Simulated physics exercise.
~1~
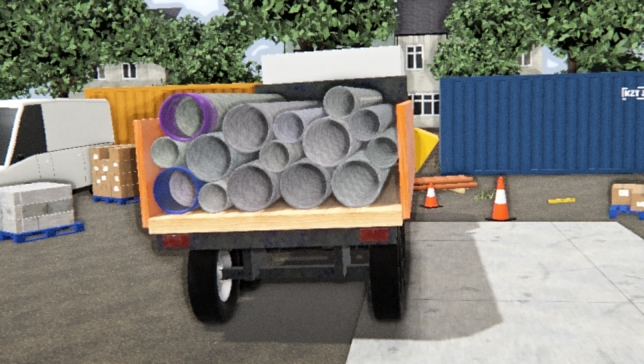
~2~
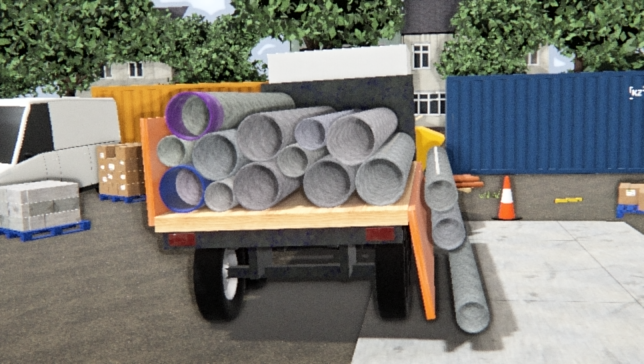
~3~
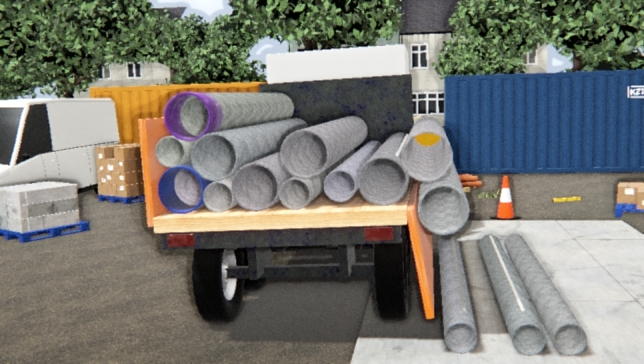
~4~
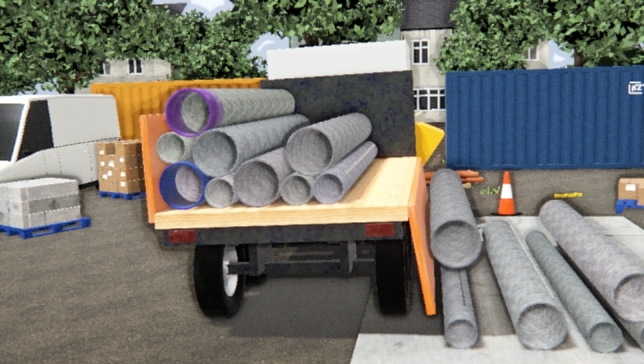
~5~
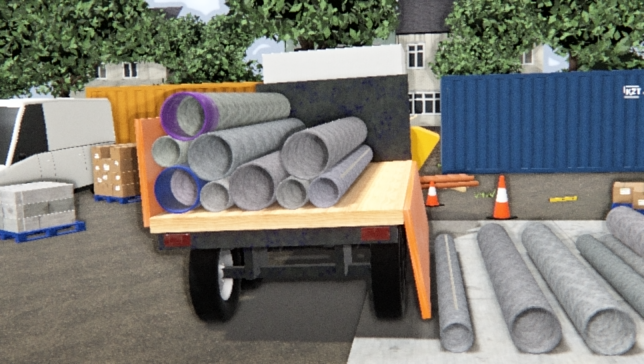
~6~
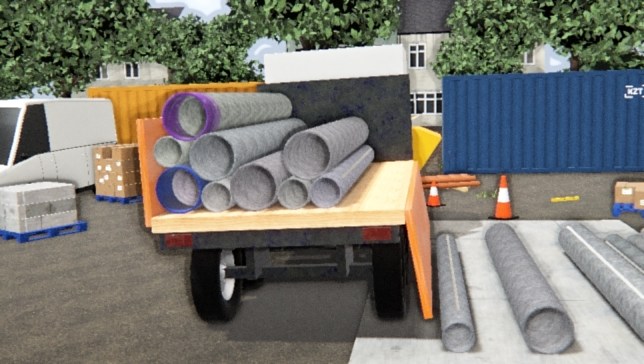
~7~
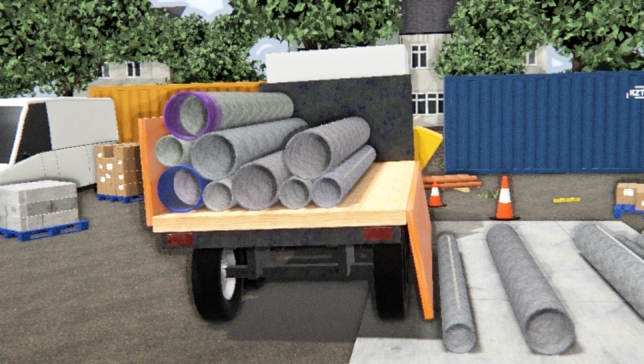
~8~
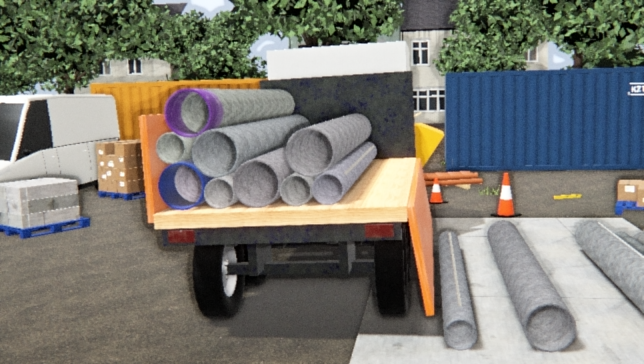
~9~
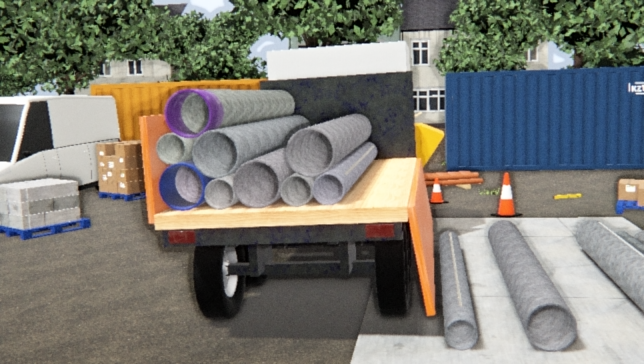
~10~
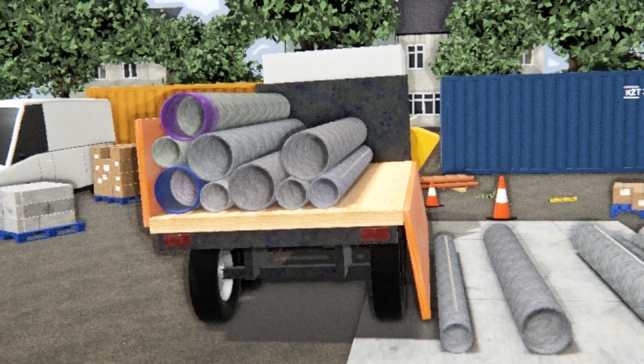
In a paved yard with trees, stacked boxes and a blue container behind, a flatbed lorry stands with its tail towards us, loaded with grey steel pipes, one with a purple rim and one with a blue rim. The board on the right side drops open and hangs down beside the deck. Pipes from the right of the stack spill over the edge and tumble onto the pale concrete. They roll away to the right, some passing out of view, and come to rest. The purple and blue pipes remain on the left of the deck with the rest of the pile.
